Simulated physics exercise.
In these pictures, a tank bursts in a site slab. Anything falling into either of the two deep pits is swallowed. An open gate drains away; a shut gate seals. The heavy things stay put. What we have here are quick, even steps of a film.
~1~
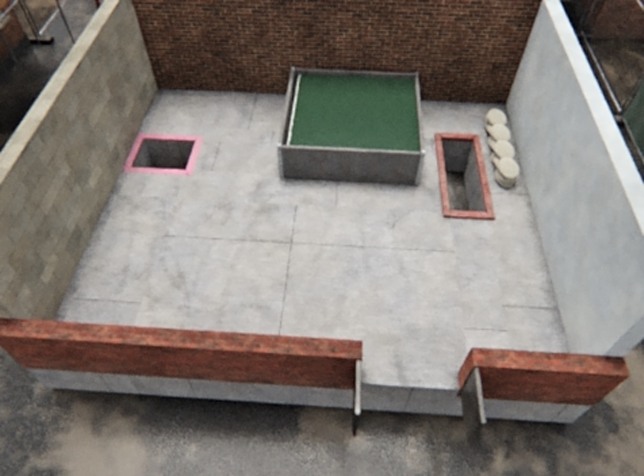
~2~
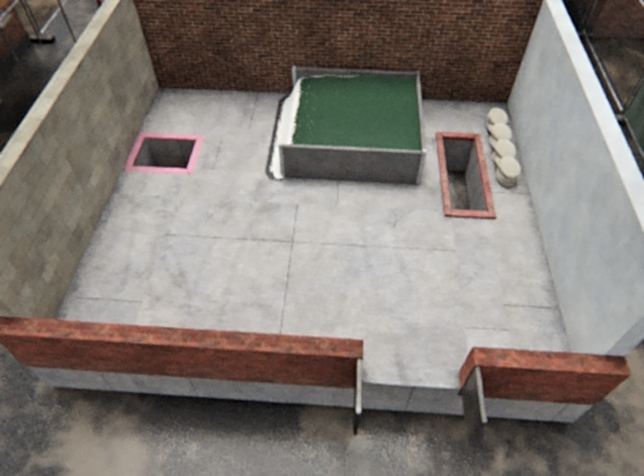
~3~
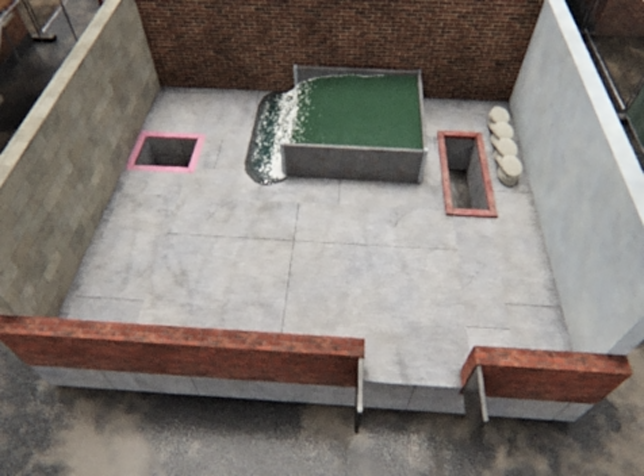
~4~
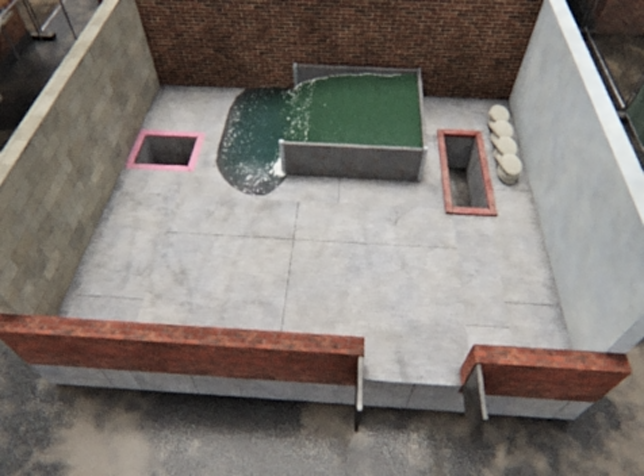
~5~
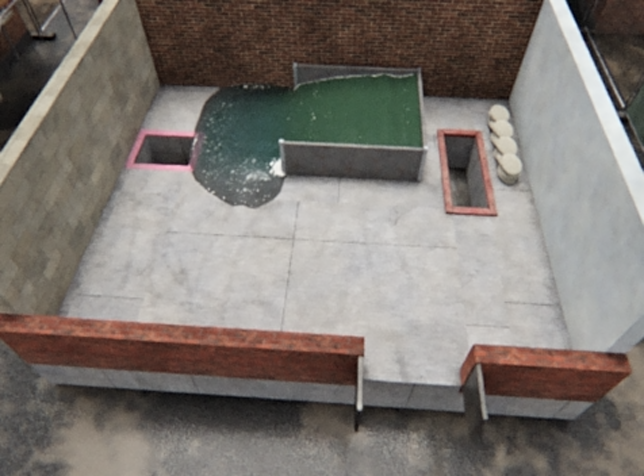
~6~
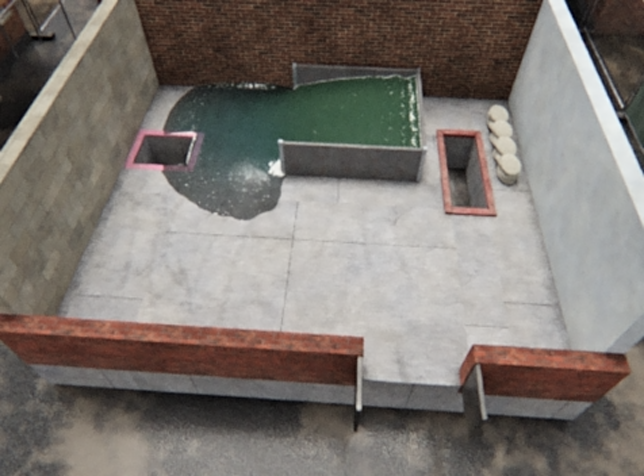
Green water burst out of the left side of an open tank on a concrete slab, foaming white at first, then spread leftward in a widening dark puddle that reached and surrounded the pink-edged pit.
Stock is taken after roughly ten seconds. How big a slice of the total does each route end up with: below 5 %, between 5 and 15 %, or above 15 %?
Final slices - gate: Below 5 %, red pit: Below 5 %, pink pit: Above 15 %.
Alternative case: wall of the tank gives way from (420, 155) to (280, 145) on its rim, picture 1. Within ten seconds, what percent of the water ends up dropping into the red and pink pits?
Out of every hundred parts, red takes 2 and pink takes 14.
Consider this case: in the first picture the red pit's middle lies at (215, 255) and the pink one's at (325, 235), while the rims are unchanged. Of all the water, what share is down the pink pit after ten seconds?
Result - pink pit, 4 in a hundred.
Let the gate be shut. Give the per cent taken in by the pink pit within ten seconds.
I'd put the pink pit at 60 per cent after ten seconds.
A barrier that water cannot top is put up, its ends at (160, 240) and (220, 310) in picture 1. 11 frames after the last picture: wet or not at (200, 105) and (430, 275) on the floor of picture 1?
Going in order, I'd say drenched and kept out of it.
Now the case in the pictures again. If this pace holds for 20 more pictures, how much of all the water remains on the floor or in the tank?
Estimate: 66 per cent.
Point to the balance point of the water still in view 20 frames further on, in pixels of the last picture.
I'd place it roughly at (239, 146).
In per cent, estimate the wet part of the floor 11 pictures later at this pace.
Estimate: Near 35 %.
A moment on, water covers 30 % of the floor; the gate 0 %, the red pit 0 %, the pink pit 5 %.
Next, water covers 35 % of the floor; the gate 0 %, the red pit 0 %, the pink pit 15 %.
Then, water covers 35 % of the floor; the gate 0 %, the red pit 0 %, the pink pit 34 %.
Later, water covers 60 % of the floor; the gate 0 %, the red pit 0 %, the pink pit 50 %.
In the end, water covers 85 % of the floor; the gate 0 %, the red pit 0 %, the pink pit 57 %.
